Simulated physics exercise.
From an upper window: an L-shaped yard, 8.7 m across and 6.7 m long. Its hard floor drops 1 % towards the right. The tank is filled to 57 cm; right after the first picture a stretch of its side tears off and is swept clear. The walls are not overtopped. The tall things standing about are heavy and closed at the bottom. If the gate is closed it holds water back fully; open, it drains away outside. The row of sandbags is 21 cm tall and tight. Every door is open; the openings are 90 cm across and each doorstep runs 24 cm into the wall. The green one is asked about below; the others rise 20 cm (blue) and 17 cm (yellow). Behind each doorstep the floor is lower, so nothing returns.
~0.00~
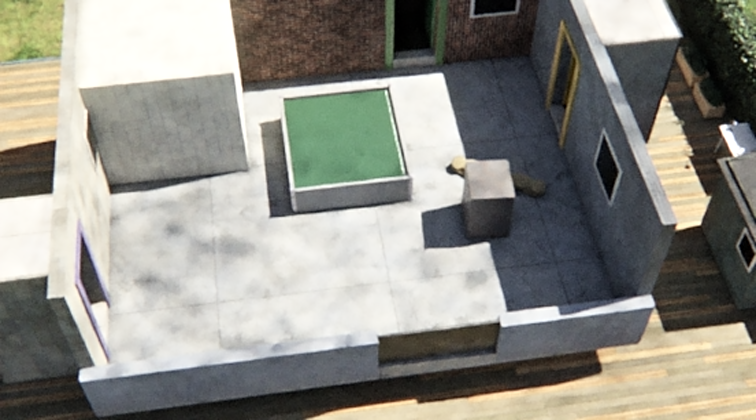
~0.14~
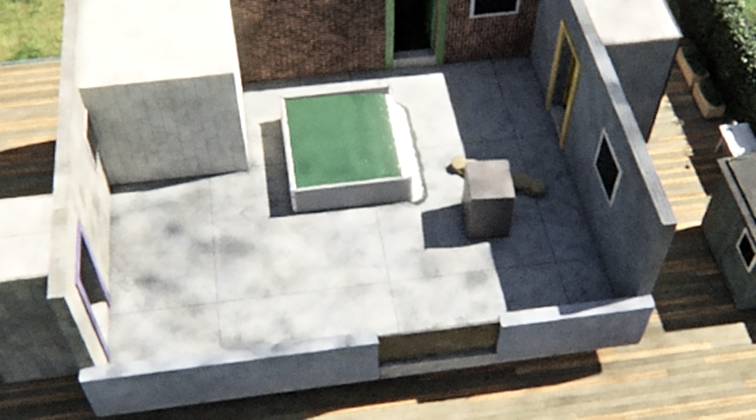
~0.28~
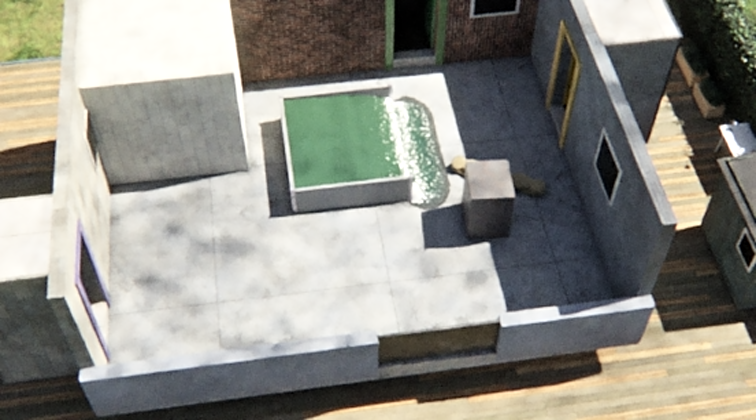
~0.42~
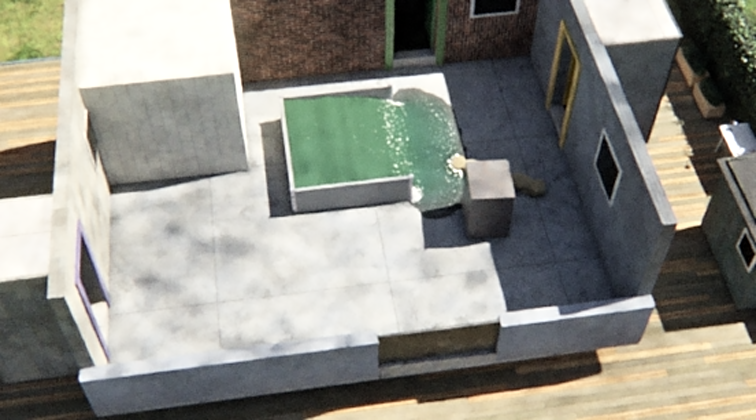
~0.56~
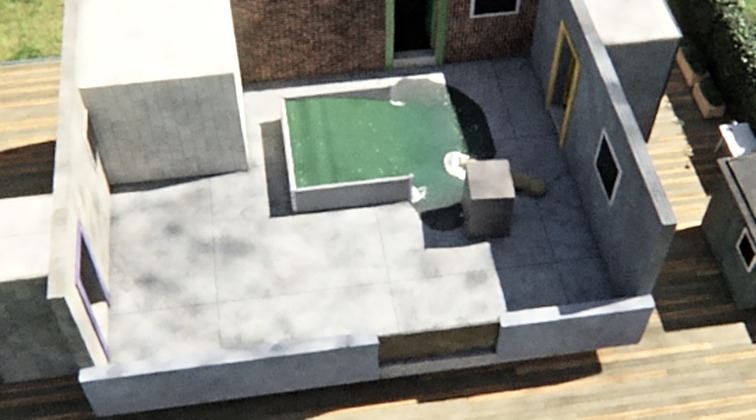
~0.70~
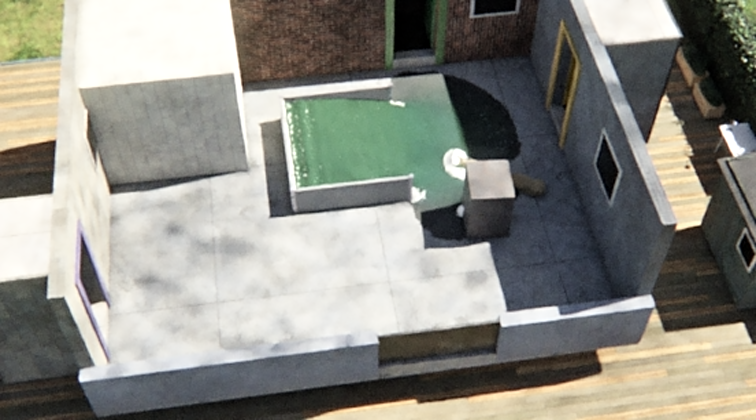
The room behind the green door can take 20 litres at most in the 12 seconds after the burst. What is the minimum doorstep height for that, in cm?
It would have to be roughly 6.5 cm high.
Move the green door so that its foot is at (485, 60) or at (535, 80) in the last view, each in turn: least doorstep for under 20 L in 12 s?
About 20 and 28 cm.
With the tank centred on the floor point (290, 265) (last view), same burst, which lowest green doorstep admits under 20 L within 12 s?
Then roughly 9.0 cm.
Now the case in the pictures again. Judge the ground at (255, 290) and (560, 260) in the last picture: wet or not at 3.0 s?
In turn: Dry, wet.
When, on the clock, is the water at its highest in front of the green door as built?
Around 3.8 s.
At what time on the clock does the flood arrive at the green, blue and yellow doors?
Green 0.9 s, blue 8.5 s, yellow 0.9 s.
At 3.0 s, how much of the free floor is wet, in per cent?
Near 40 per cent is wet.
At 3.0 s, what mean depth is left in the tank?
About 13 cm.
After 1.4 s water covers 25 % of the floor, deepest (39 cm) near (472, 198); 5 cm at the green door, 0 litres in over its 24 cm doorstep.
After 3.0 s water covers 40 % of the floor, deepest (34 cm) near (546, 105); 3 cm at the green door, 0 litres in over its 24 cm doorstep.
After 12.0 s water covers 95 % of the floor, deepest (10 cm) near (572, 180); 7 cm at the green door, 0 litres in over its 24 cm doorstep.
At the green door as built, the water arrived by 0.9 s and peaked near 12 cm at 3.8 s.
With a doorstep of 6 cm, 24 litres would have come in within the 12 s; with 7 cm, 16 litres. So under 20 litres takes about 6.5 cm.
